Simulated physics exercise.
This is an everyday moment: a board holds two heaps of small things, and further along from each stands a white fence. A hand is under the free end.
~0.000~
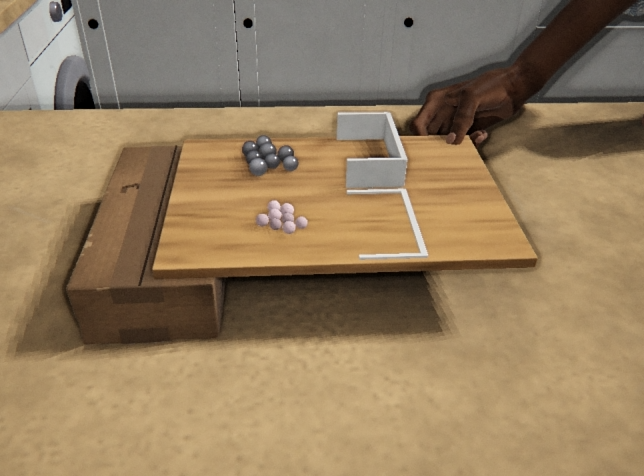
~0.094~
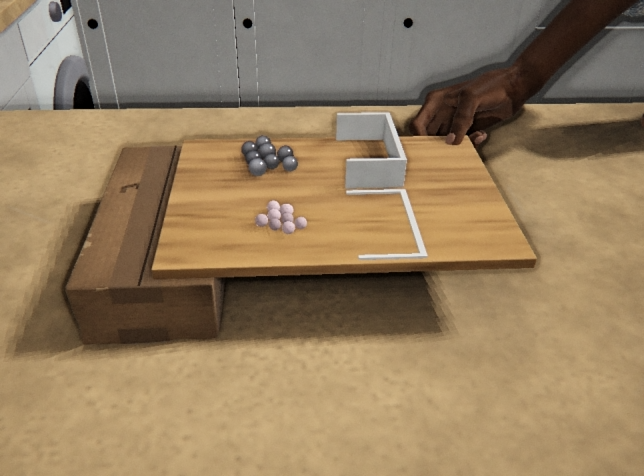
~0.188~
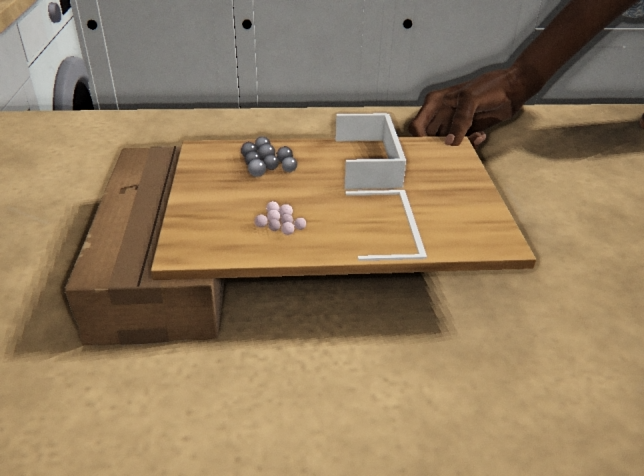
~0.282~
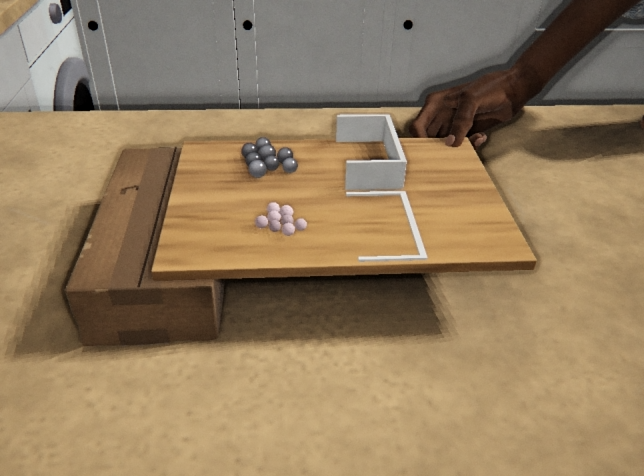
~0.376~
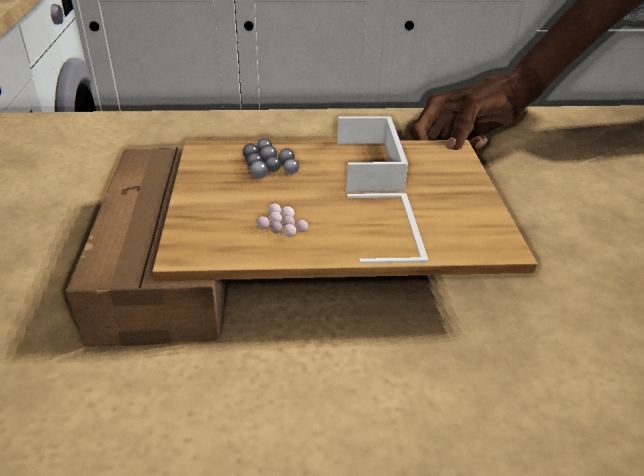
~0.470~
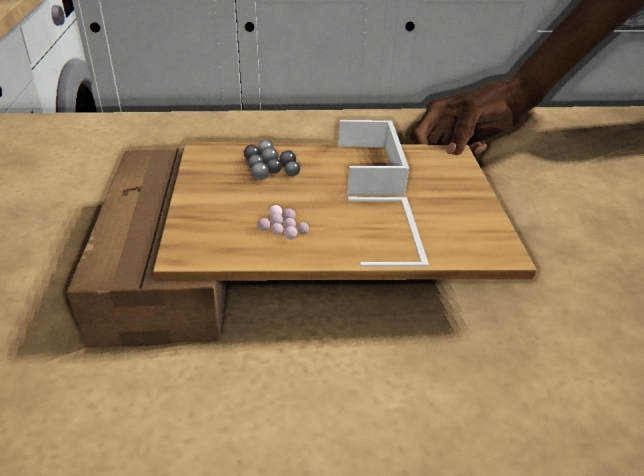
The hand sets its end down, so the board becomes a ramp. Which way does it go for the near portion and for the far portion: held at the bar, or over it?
The near portion goes over. The far portion stays held.
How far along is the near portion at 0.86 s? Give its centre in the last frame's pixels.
I'd mark it somewhere close to (316, 237).
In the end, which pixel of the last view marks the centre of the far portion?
Its middle ends up near (379, 186).
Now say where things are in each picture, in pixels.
The first frame shows held end of the board at (523, 257), level; box at (166, 232), about a quarter as high as the board is long; near portion at (288, 219), a few sugar pearls; far portion at (268, 151), a few steel balls; near bar at (413, 221), much lower than a piece; far bar at (394, 148), taller than the pieces.
The second frame shows held end of the board at (522, 257), level; far portion at (267, 151).
The third frame shows held end of the board at (522, 258), level; near portion at (287, 220).
The fourth frame shows held end of the board at (522, 259), level; far portion at (267, 153).
The fifth frame shows held end of the board at (523, 262), down by 1°; near portion at (288, 222).
The sixth frame shows held end of the board at (522, 268), down by 2°; box at (167, 235); near portion at (290, 224), not moving; far portion at (270, 156), not moving; near bar at (414, 229); far bar at (396, 156).
Around 0.86 s, board sloping at 11°; near portion on its way down; far portion on its way down.
Around 1.19 s, board resting at 14°; near portion most past its bar; far portion has reached its bar.
Around 1.48 s, board resting at 14°; near portion all past its bar; far portion has reached its bar.
Finally (2.6 s), board resting at 14°; near portion all past its bar; far portion gathered behind its bar.
